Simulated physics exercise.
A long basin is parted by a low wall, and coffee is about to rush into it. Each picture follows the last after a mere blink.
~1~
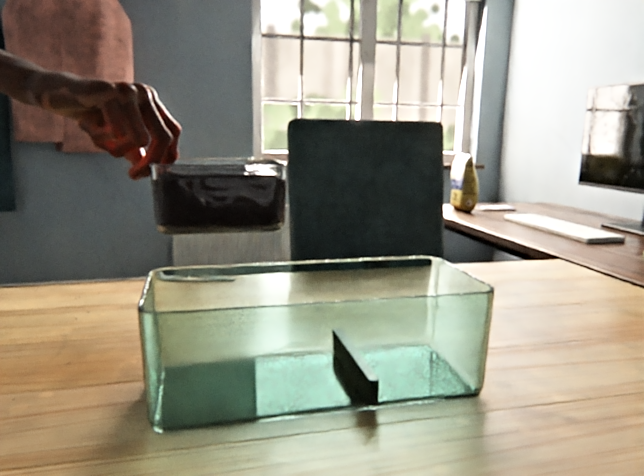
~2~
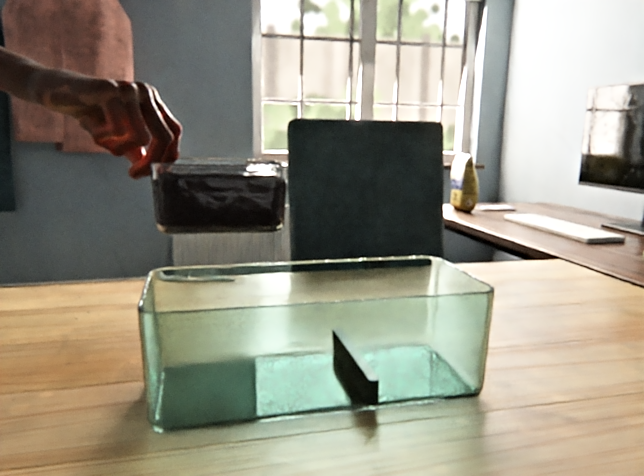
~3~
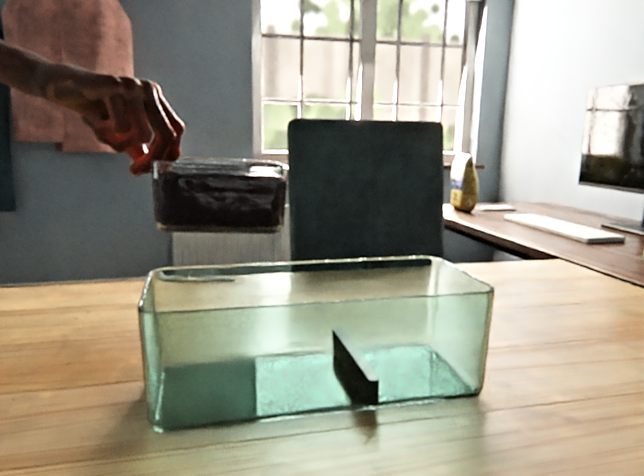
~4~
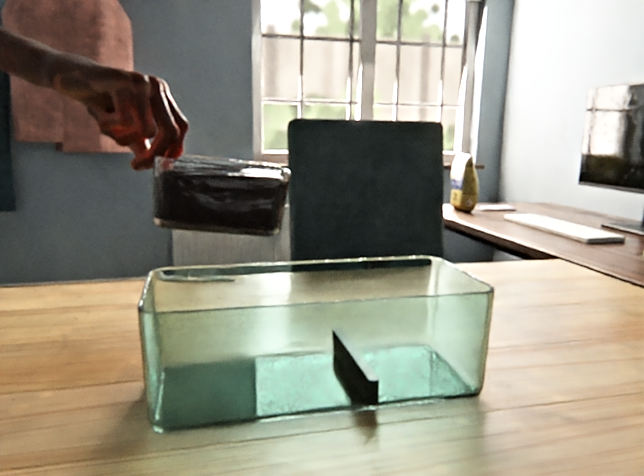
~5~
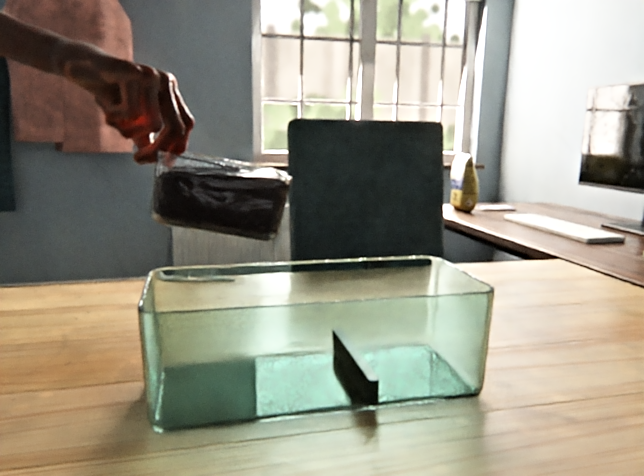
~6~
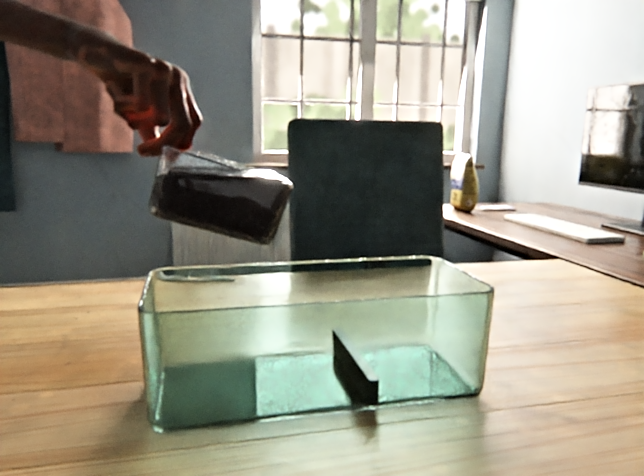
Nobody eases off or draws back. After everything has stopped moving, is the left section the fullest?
Yes.
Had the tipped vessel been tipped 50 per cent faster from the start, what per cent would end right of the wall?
About 25 per cent.
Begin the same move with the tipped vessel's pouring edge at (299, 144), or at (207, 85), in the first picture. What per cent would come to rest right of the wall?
50 % and 20 %.
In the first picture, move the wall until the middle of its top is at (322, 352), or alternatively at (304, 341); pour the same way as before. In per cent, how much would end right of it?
Around 65 per cent for the first, around 75 per cent for the second.
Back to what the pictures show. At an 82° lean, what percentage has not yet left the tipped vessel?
About 30 %.
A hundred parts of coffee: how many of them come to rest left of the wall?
Some 75 parts in a hundred.
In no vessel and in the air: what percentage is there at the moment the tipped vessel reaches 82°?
Around 35 in a hundred.
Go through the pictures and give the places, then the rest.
It leans 0°; its right rim is at (279, 164); the coffee meets the walls at (158, 172) and (277, 172); the long basin's rim runs from (145, 290) to (464, 273); the wall's top is at (353, 352), in the first frame.
It leans 1°; its right rim is at (280, 165); the coffee meets the walls at (157, 172) and (277, 172), in the second frame.
It leans 3°; its right rim is at (281, 167); the coffee meets the walls at (158, 172) and (277, 173), in the third frame.
It leans 7°; its right rim is at (282, 171); the coffee meets the walls at (159, 171) and (279, 174), in the fourth frame.
It leans 11°; its right rim is at (283, 176); the coffee meets the walls at (160, 170) and (280, 175), in the fifth frame.
It leans 17°; its right rim is at (285, 183); the coffee meets the walls at (161, 172) and (283, 176), in the sixth frame.
A moment on, the tilt is 82° and 30 per cent is still to pour, 32 is left of the wall and 4 right of it.
Next, the tilt is 111° and 4 per cent is still to pour, 76 is left of the wall and 17 right of it.
Then the tilt is 112° and 0 per cent is still to pour, 78 is left of the wall and 20 right of it.
Later the tilt is 112° and 0 per cent is still to pour, 77 is left of the wall and 20 right of it.
Finally, 76 per cent lies left of the wall, 21 right of it and 3 outside.
